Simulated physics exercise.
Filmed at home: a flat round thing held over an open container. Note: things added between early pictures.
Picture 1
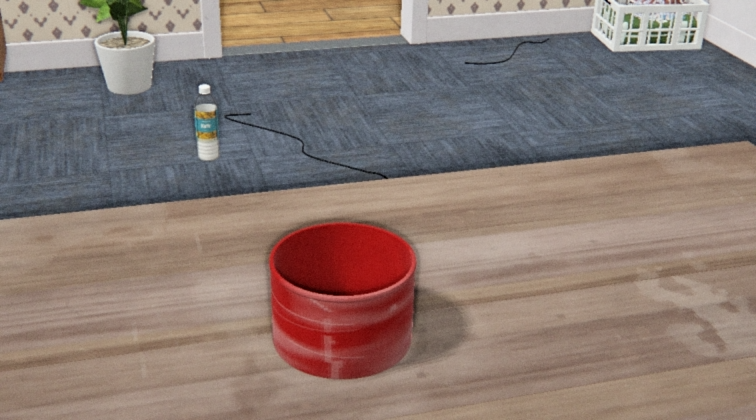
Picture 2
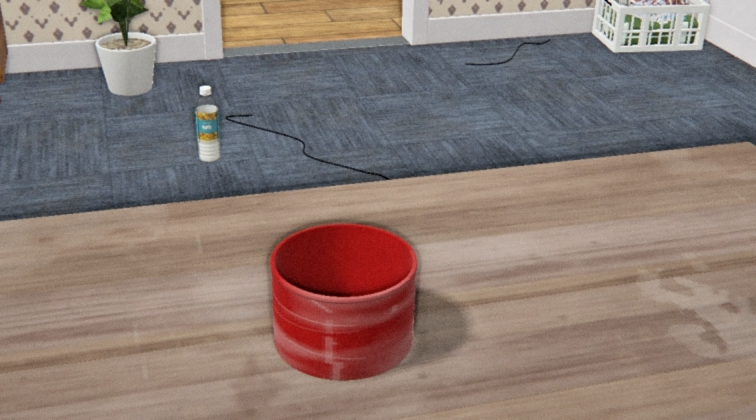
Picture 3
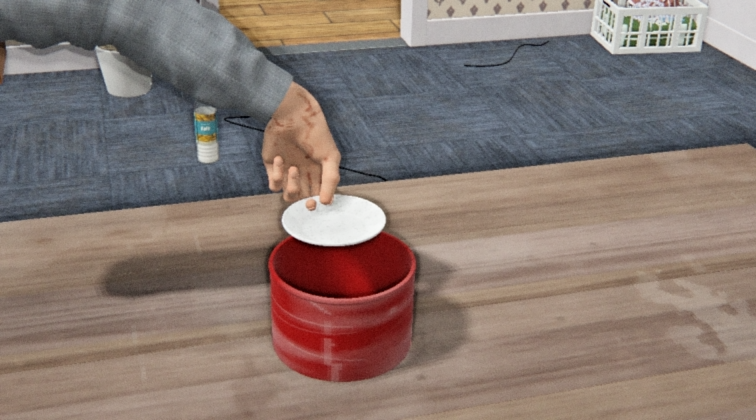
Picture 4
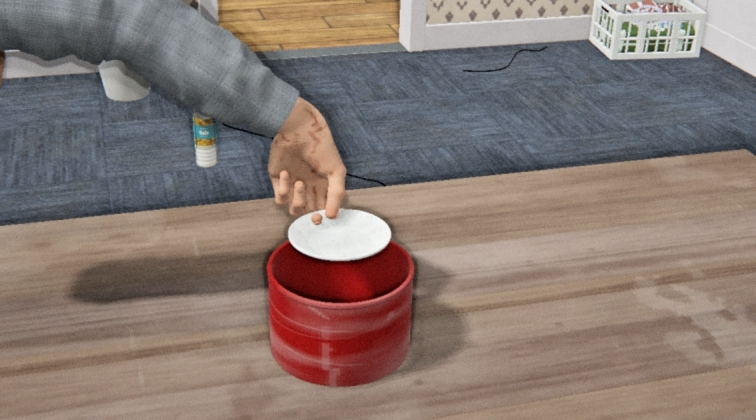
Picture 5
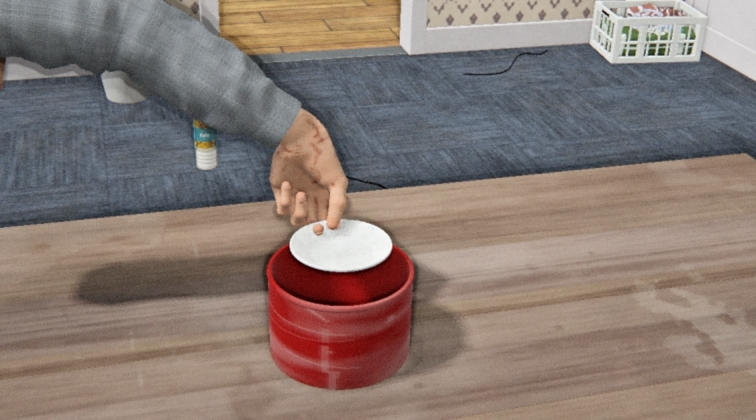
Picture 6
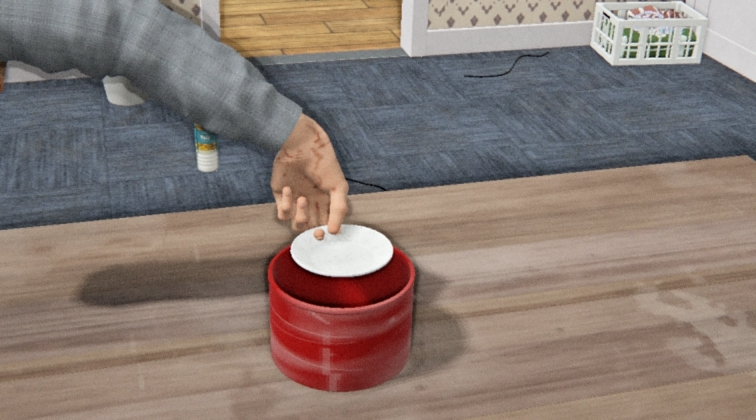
On a wooden tabletop in a home, an open red container stood alone, then a hand in a gray sleeve appeared from the left, holding a white plate above it and lowering it slightly.
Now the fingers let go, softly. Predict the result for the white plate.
The white plate falls in.
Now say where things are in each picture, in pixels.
Beaker (343, 298), in the first frame.
Beaker (344, 299), in the second frame.
Still on the way; white plate (334, 224); beaker (342, 300), in the third frame.
Still on the way; white plate (339, 239); beaker (340, 305), in the fourth frame.
Still on the way; white plate (341, 249); beaker (340, 308), in the fifth frame.
In place, still held; white plate (342, 254); beaker (341, 310), in the sixth frame.
Then, 0.12 s on from there, white plate displaced a little near (342, 277).
Then, 0.22 s on from there, white plate at the bottom near (341, 338).
In the end, the white plate drops inside, near (341, 340).
